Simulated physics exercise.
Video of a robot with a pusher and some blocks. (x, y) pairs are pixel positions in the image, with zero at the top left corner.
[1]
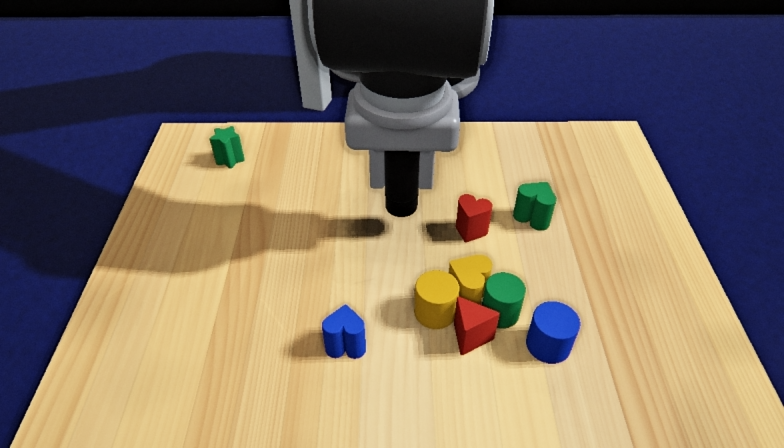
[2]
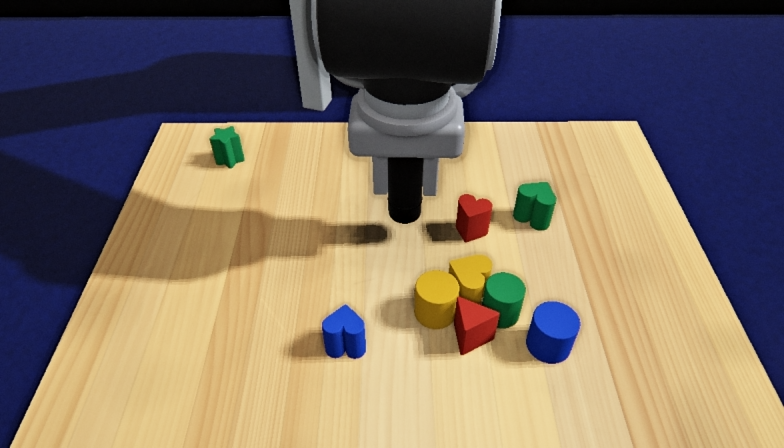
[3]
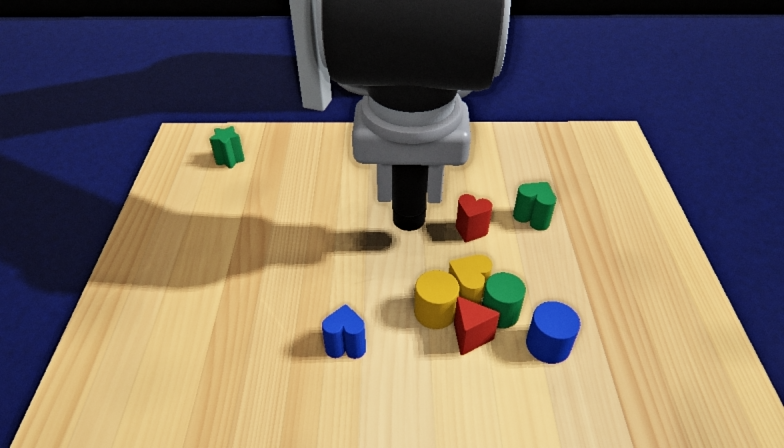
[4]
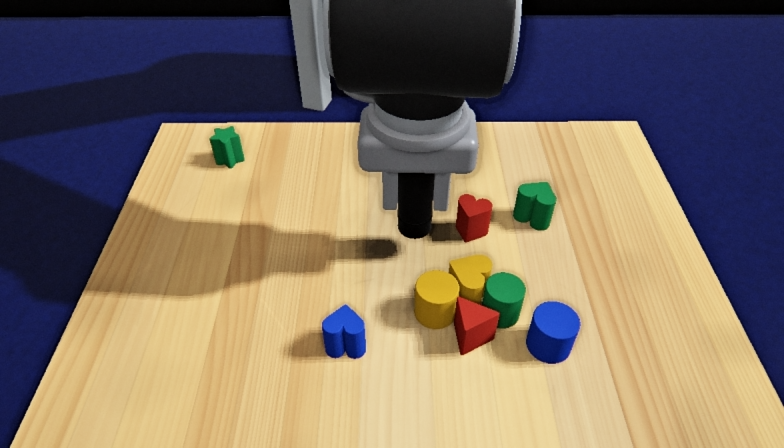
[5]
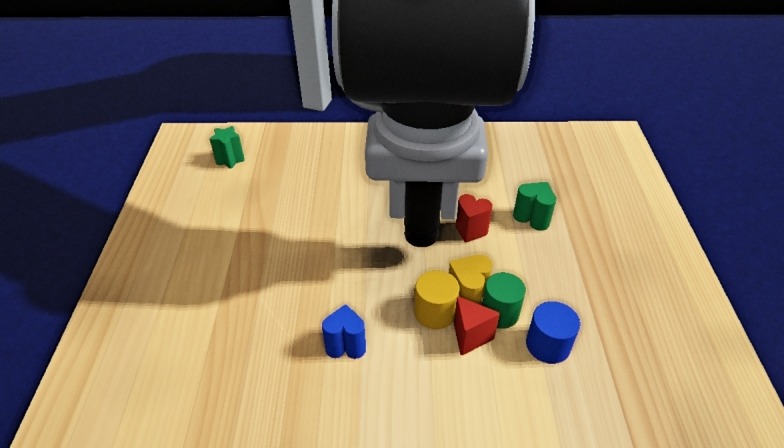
Robot arm with a black pusher sliding slightly forward and right over a wooden table, the coloured blocks around it staying still.
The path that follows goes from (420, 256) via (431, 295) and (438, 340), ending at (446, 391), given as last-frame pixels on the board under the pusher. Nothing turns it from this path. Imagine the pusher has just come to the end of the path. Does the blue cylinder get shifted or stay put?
It sits in its place.
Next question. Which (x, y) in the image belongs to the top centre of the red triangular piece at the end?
Expect it around (502, 343).
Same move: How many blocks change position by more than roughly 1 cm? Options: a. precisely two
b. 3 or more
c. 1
I'll go with a - precisely two.
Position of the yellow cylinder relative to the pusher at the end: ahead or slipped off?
Still in front.
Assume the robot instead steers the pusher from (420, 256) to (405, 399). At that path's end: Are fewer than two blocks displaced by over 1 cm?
Answer: No.
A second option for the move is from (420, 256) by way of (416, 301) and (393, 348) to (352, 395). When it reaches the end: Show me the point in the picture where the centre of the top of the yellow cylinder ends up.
Its top face will be centred at roughly (445, 317).
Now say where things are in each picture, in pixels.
In the first picture, pusher tip (401, 207); block tops, yellow cylinder (437, 286); red triangular piece (474, 313); blue cylinder (557, 319).
In the second picture, pusher (405, 214); blocks unchanged.
In the third picture, pusher (409, 221); blocks unchanged.
In the fourth picture, pusher (414, 228); blocks unchanged.
In the fifth picture, pusher (421, 237); yellow cylinder (437, 286); red triangular piece (474, 313); blue cylinder (557, 319).
The first path, step by step. One third of the way, pusher (432, 276); yellow cylinder (441, 300); red triangular piece (482, 322).
Two thirds of the way, pusher (440, 323); yellow cylinder (453, 352); red triangular piece (502, 343), turned 65° anticlockwise.
At the end, pusher (448, 373); yellow cylinder (469, 406); red triangular piece (502, 343), turned 65° anticlockwise; blue cylinder in place.
